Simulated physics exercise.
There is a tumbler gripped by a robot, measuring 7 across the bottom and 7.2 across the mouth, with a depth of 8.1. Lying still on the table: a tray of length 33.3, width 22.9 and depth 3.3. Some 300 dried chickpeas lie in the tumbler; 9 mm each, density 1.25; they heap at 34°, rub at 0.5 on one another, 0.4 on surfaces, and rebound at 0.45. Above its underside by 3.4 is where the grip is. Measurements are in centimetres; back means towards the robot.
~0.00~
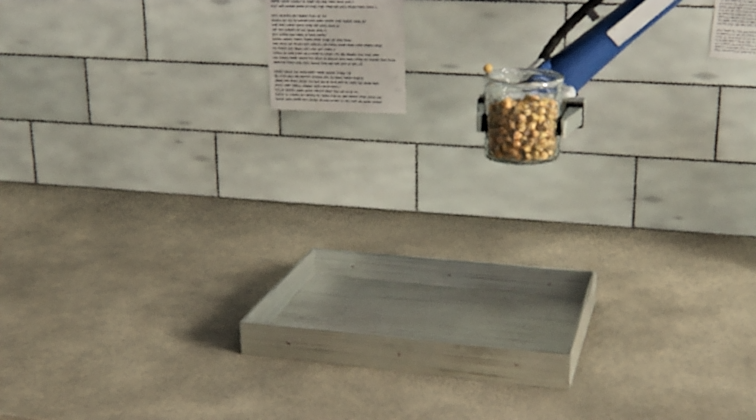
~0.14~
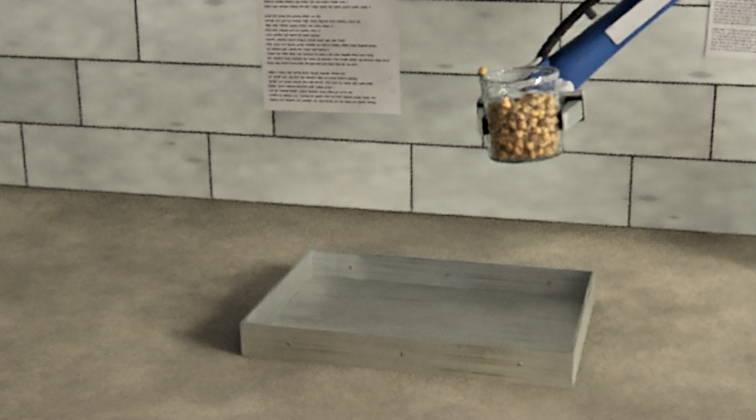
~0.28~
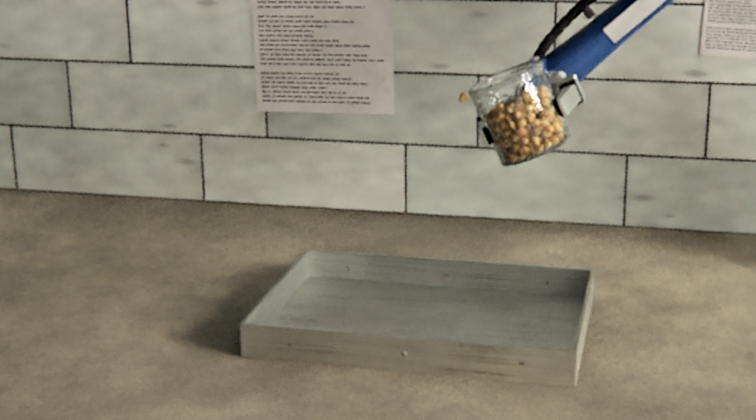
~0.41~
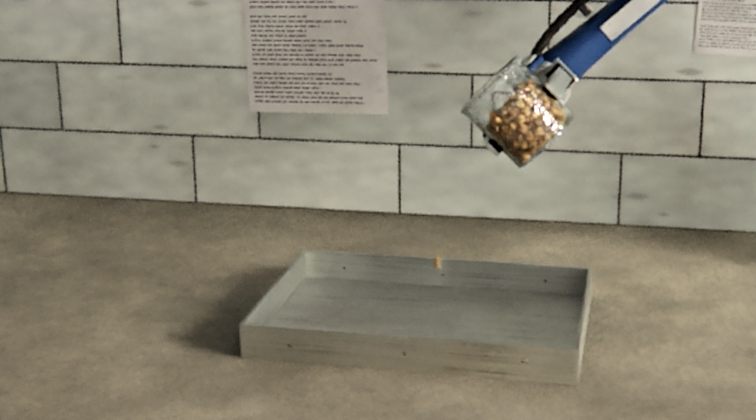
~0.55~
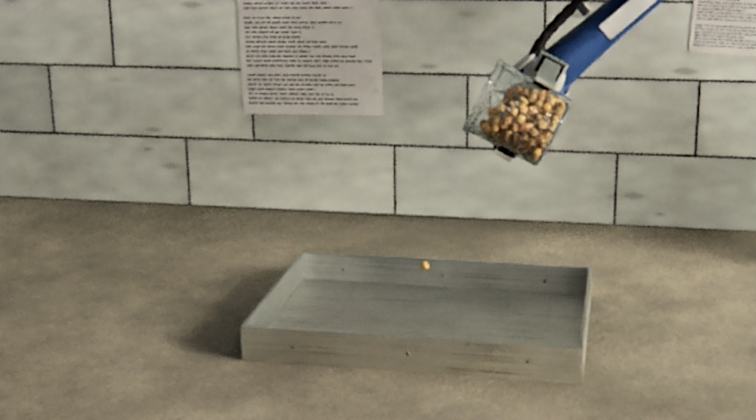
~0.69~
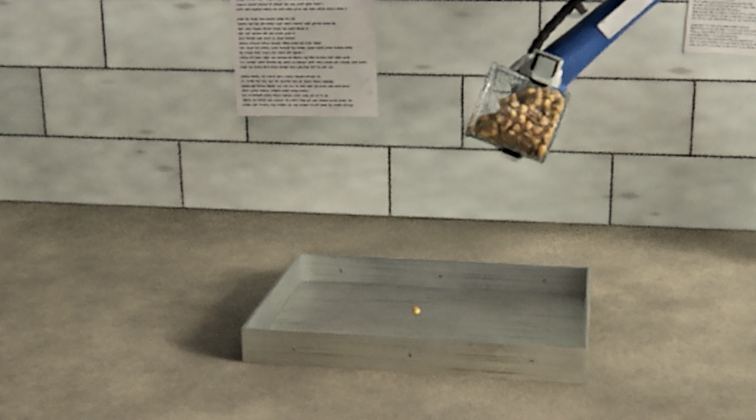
A robot arm tilts a clear tumbler of chickpeas, and one drops into the tray.
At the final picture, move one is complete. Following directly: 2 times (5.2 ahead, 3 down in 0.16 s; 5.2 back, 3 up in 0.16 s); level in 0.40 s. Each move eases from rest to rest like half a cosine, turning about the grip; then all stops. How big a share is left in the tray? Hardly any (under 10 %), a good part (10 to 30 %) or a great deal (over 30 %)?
A good part.
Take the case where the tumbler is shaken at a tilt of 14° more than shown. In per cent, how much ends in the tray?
Estimate: Around 60 per cent.
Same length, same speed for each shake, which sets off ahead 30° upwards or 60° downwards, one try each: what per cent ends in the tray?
Estimates, in order: 60 % then 0 %.
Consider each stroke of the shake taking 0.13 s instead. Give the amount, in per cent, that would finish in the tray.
Roughly 30 in a hundred.
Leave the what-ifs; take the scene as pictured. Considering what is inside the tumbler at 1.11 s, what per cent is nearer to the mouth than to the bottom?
Some 35 per cent.
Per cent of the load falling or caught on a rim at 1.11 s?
Around 4 per cent of the load.
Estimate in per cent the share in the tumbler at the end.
About 80 percent.
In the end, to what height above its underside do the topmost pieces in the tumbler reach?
Top of the fill: Near 7.0 cm.
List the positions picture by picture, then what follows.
Tumbler middle at (523, 117), level; upper third of the load around (524, 110), from x 490 to 555, top at y 70; 302 in the tumbler, in the first picture.
Tumbler middle at (523, 116), tilted 7° forward; upper third of the load around (525, 108), from x 480 to 555, top at y 70, in the second picture.
Tumbler middle at (521, 115), tilted 24° forward; upper third of the load around (528, 107), from x 465 to 560, top at y 90; 301 in the tumbler, 1 in flight or on a rim, in the third picture.
Tumbler middle at (519, 114), tilted 46° forward; upper third of the load around (527, 105), from x 435 to 560, top at y 85; 301 in the tumbler, 1 in the tray, in the fourth picture.
Tumbler middle at (519, 114), tilted 63° forward; upper third of the load around (530, 105), from x 425 to 560, top at y 90; 301 in the tumbler, 1 in the tray, in the fifth picture.
Tumbler middle at (519, 114), tilted 70° forward; upper third of the load around (534, 104), from x 415 to 560, top at y 90; 301 in the tumbler, 1 in the tray, in the sixth picture.
After 1.11 s, tilted 70° forward, highest piece 24 above the table; 272 in the tumbler, 17 in the tray, 13 in flight or on a rim.
After 1.52 s, tilted 37° forward, highest piece 26 above the table; 244 in the tumbler, 57 in the tray, 1 in flight or on a rim.
After 1.93 s, level, highest piece 27 above the table; 244 in the tumbler, 58 in the tray.
After 2.98 s, level, highest piece 27 above the table; 244 in the tumbler, 58 in the tray.
At rest, 244 in the tumbler, 58 in the tray. That is 19 % in the tray.
